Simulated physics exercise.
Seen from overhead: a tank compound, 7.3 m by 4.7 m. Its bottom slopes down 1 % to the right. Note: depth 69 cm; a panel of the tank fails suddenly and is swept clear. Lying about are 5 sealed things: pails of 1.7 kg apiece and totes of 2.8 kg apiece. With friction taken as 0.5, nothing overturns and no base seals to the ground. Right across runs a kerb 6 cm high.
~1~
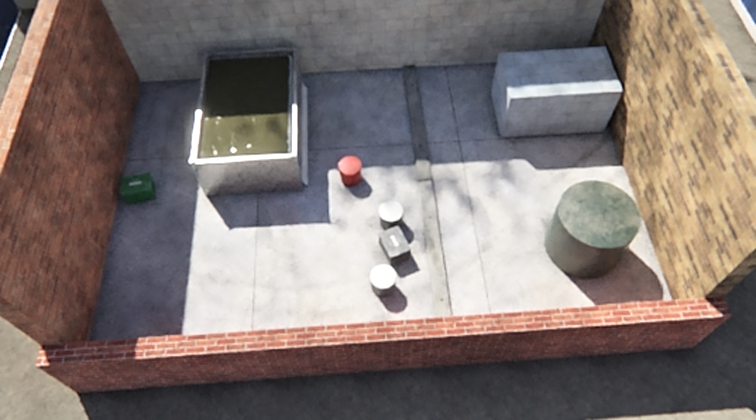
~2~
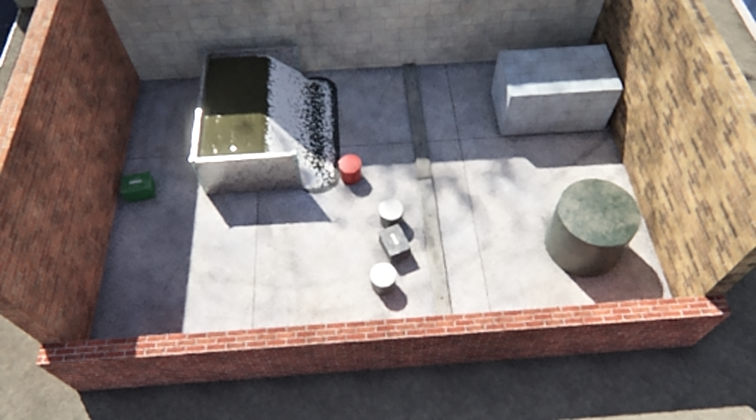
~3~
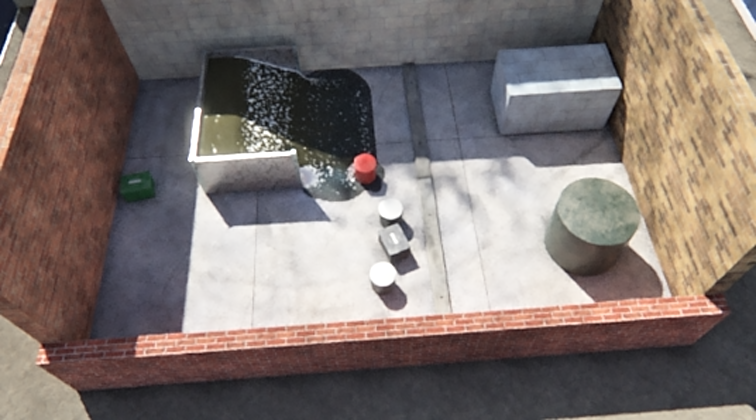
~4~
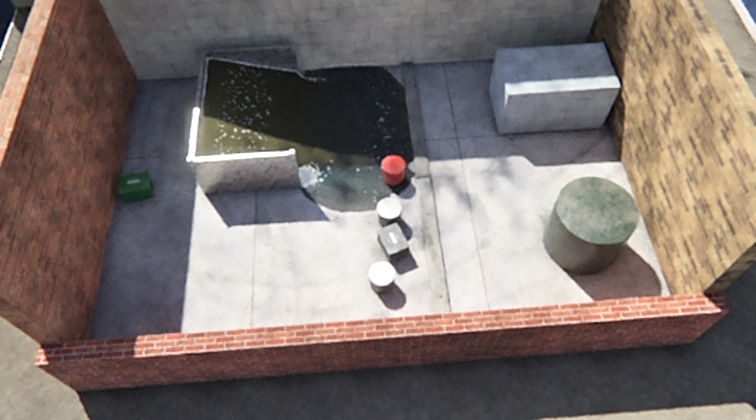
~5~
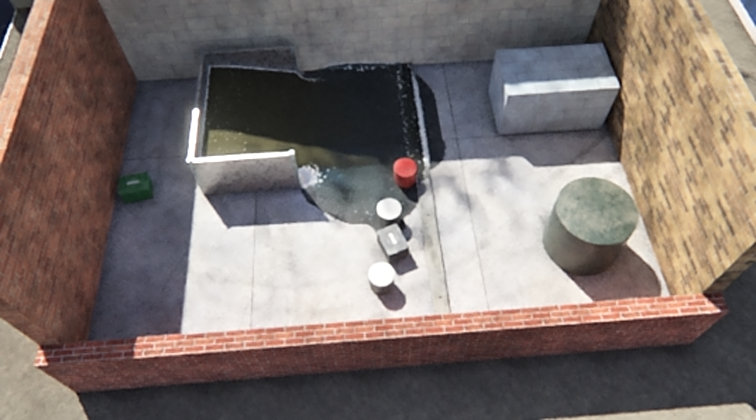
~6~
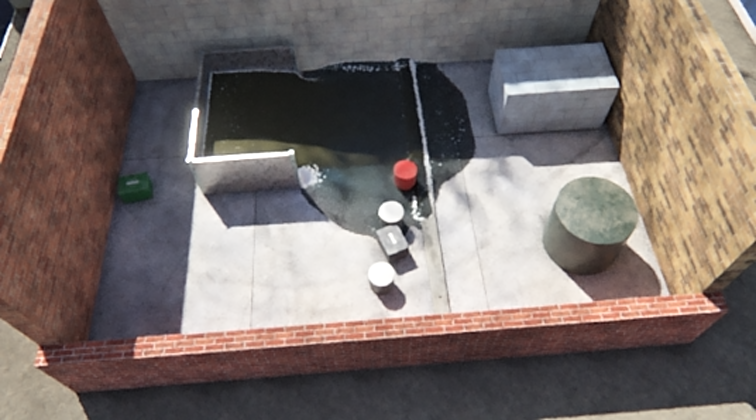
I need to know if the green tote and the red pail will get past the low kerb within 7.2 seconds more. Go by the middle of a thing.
Judging by the centre, the green tote fails to get over and the red pail reaches the far side.
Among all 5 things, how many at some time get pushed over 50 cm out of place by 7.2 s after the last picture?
The number is 4.
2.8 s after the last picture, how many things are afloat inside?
At that moment it comes to 2.
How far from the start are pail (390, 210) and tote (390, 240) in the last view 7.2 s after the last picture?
First 250 cm, then 300 cm.
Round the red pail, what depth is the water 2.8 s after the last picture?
Close to 15 centimetres.
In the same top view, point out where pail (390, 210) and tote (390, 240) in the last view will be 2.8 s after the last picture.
I'd say close to (380, 297) and close to (353, 314).
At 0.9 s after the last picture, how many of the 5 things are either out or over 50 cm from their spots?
The count is 2.
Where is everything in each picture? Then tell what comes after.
In the first frame, the green tote at (135, 184), on the bottom; the red pail at (350, 165), on the bottom; water covers 2.5 m2; 0 of 5 have shifted.
In the second frame, the green tote at (135, 182) rests on the ground; the red pail at (350, 164) rests on the ground; water covers 3.6 m2; 0 of 5 have shifted.
In the third frame, the green tote at (135, 182) rests on the ground; the red pail at (365, 163) rests on the ground, 23 cm from its start; 5.0 m2 under water; 1 of 5 have shifted.
In the fourth frame, the green tote at (133, 182) rests on the ground; the red pail at (393, 165), on the bottom, 65 cm from its start; water covers 6.6 m2; 1 of 5 have shifted.
In the fifth frame, the green tote at (133, 183) rests on the ground; the red pail at (405, 167) rests on the ground, 82 cm from its start; water covers 8.1 m2; 1 of 5 have shifted.
In the sixth frame, the green tote at (133, 183), on the bottom; the red pail at (406, 170) floats, 84 cm from its start; 9.5 m2 under water; 2 of 5 have shifted.
Then, 0.9 s after the last picture the green tote is near (133, 183), 0.0 m from its start, aground; the red pail is near (461, 218), 1.8 m from its start, afloat; 1 of 5 are over the mark; 1 afloat.
Then, 2.8 s after the last picture the green tote is near (133, 183), 0.0 m from its start, aground; the red pail is near (608, 271), 3.7 m from its start, afloat; 1 of 5 are over the mark; 2 afloat.
Then, 4.8 s after the last picture the green tote is near (133, 183), 0.0 m from its start, aground; the red pail is near (547, 262), 3.0 m from its start, afloat; 1 of 5 are over the mark; 1 afloat.
Then, 7.2 s after the last picture the green tote is near (133, 183), 0.0 m from its start, aground; the red pail is near (553, 187), 2.9 m from its start, afloat; 1 of 5 are over the mark; 4 afloat.
